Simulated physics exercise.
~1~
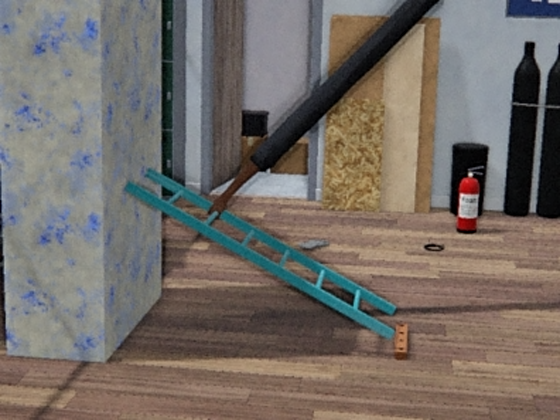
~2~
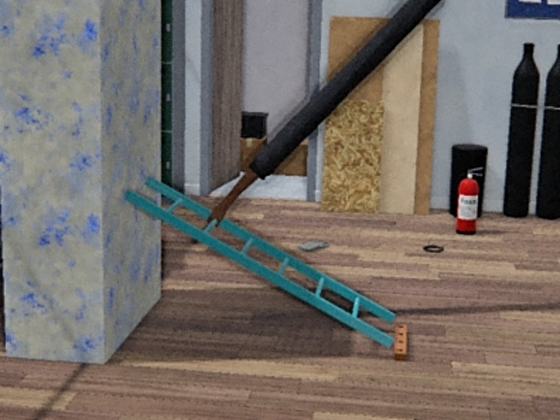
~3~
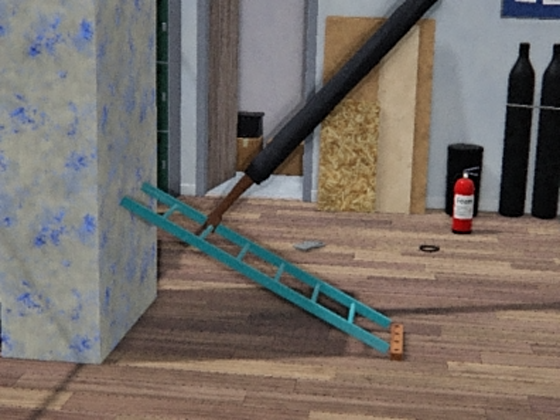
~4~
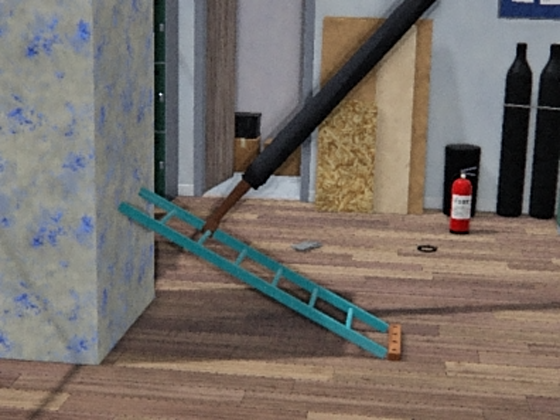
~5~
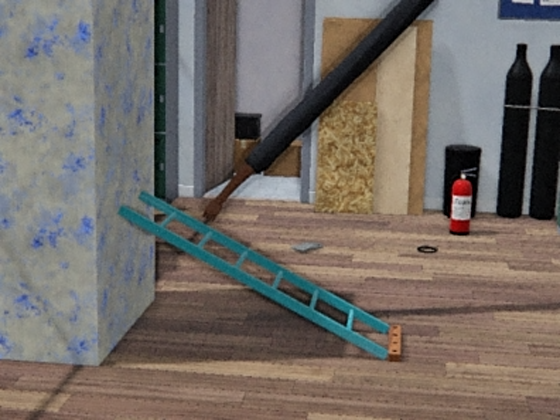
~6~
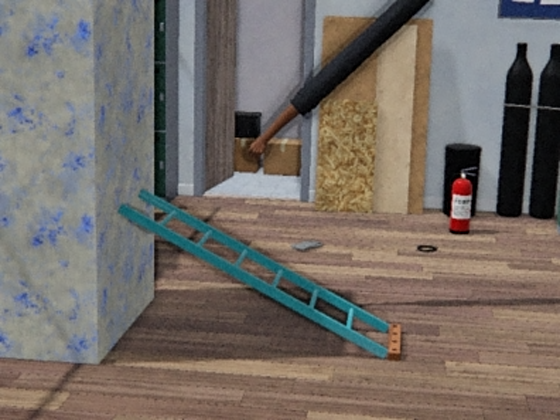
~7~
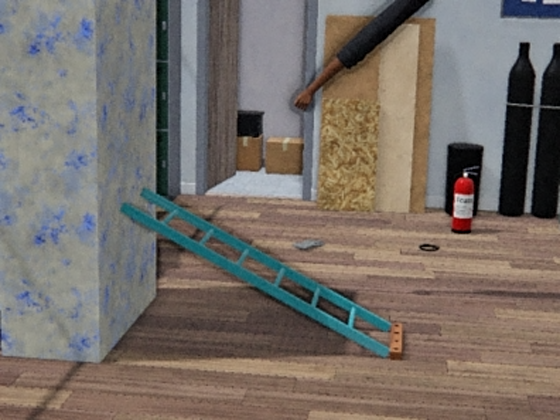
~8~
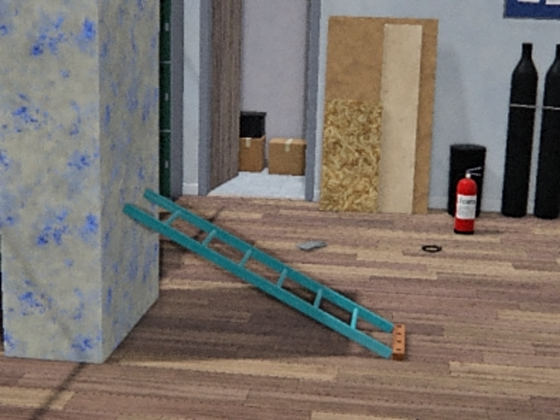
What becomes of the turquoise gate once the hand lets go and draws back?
The turquoise gate stays up, leaning at a slant against the pillar with its lower end at the small orange block.
